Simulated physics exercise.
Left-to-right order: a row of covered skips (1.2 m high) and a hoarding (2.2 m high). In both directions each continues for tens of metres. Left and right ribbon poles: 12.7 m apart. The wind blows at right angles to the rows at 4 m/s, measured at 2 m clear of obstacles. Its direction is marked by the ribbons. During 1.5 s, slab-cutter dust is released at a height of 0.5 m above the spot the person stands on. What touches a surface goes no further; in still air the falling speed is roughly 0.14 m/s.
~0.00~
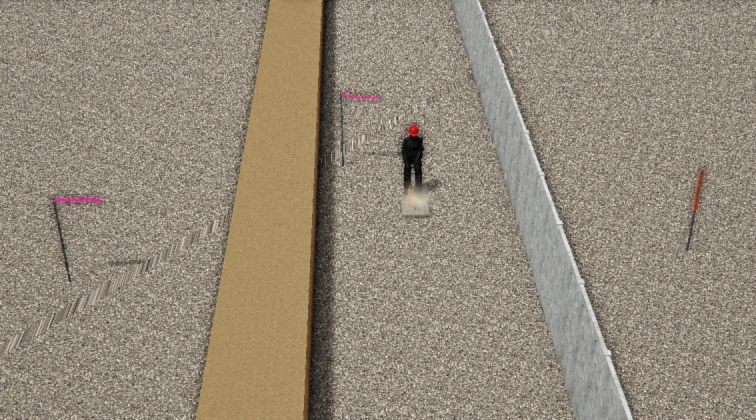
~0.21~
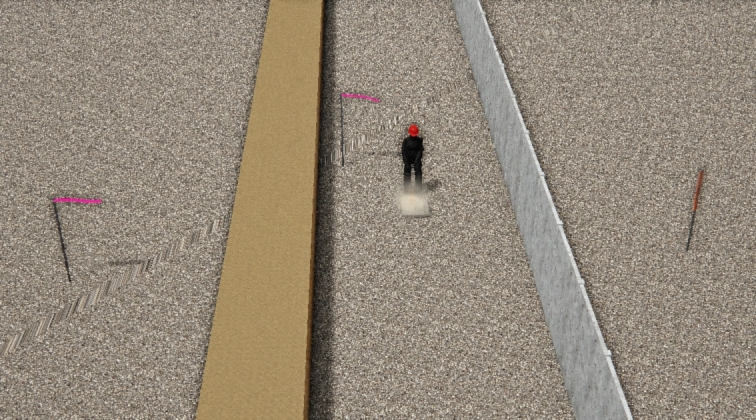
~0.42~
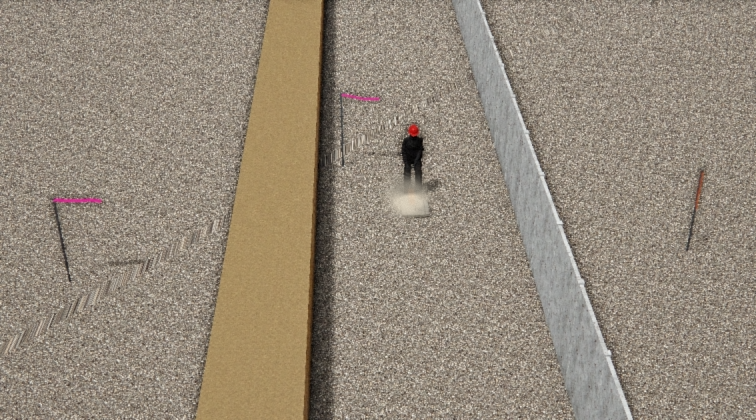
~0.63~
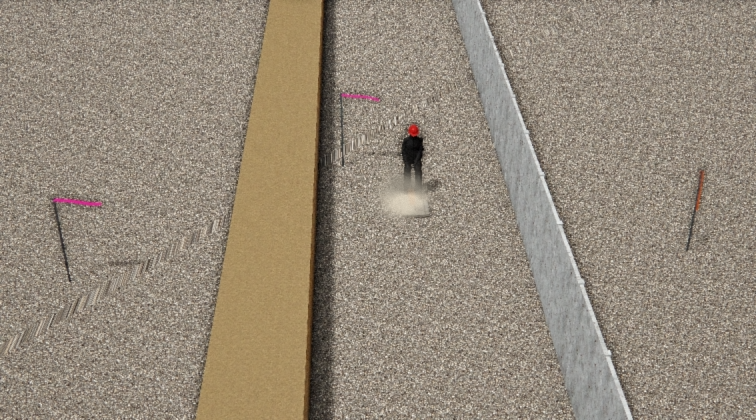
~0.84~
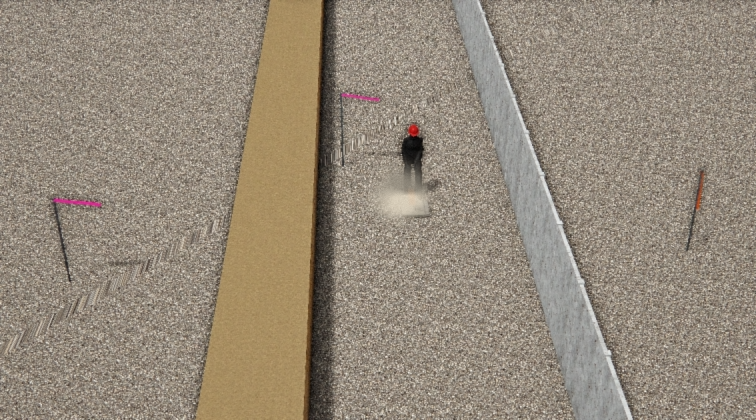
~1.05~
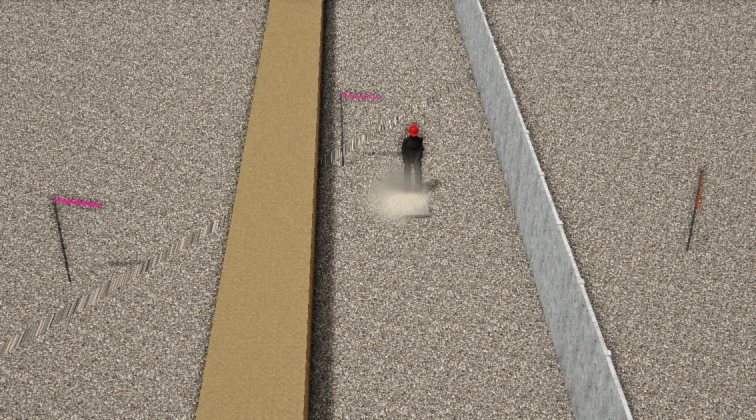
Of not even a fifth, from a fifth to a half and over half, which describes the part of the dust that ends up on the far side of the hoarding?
The part of the dust that ends up on the far side of the hoarding is between a fifth and a half.
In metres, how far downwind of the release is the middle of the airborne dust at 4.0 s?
0.5 metres.
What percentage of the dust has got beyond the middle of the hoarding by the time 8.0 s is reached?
I'd say roughly 25 %.
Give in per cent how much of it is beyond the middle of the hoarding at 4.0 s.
Some 10 per cent.
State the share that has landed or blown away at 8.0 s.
About 35 per cent.
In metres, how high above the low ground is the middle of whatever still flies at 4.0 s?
1.0 m.
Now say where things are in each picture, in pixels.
In the first frame, the left ribbon ends at (102, 201), leaning 85 degrees to the right, the dust in the air spans x = 405 to 425 around y = 195 and it comes from (415, 204).
In the second frame, the right ribbon ends at (695, 210), hanging almost straight and the dust in the air spans x = 400 to 420 around y = 195.
In the third frame, the inner ribbon ends at (379, 99), leaning 85 degrees to the right, the dust in the air spans x = 395 to 420 around y = 195 and the top of the hoarding crosses (523, 125).
In the fourth frame, the left ribbon ends at (101, 204), leaning 80 degrees to the right and the dust in the air spans x = 390 to 420 around y = 195.
In the fifth frame, the right ribbon ends at (697, 209), hanging almost straight and the dust in the air spans x = 380 to 420 around y = 195.
In the sixth frame, the inner ribbon ends at (379, 98), leaning 85 degrees to the right, the dust in the air spans x = 380 to 420 around y = 195 and the top of the hoarding crosses (523, 125).
After 2.5 s, 3 % is no longer flying here, and 1 % is beyond the hoarding; the middle of what still flies is 0.9 m above the low ground, near (385, 182).
After 4.0 s, 10 % is no longer flying here, and 8 % is beyond the hoarding; the middle of what still flies is 1.1 m above the low ground, near (395, 174).
After 8.0 s, 37 % is no longer flying here, and 25 % is beyond the hoarding; the middle of what still flies is 1.2 m above the low ground, near (467, 167).
After 20.0 s, 88 % is no longer flying here, and 36 % is beyond the hoarding.
After 45.0 s, 99 % is no longer flying here, and 37 % is beyond the hoarding.
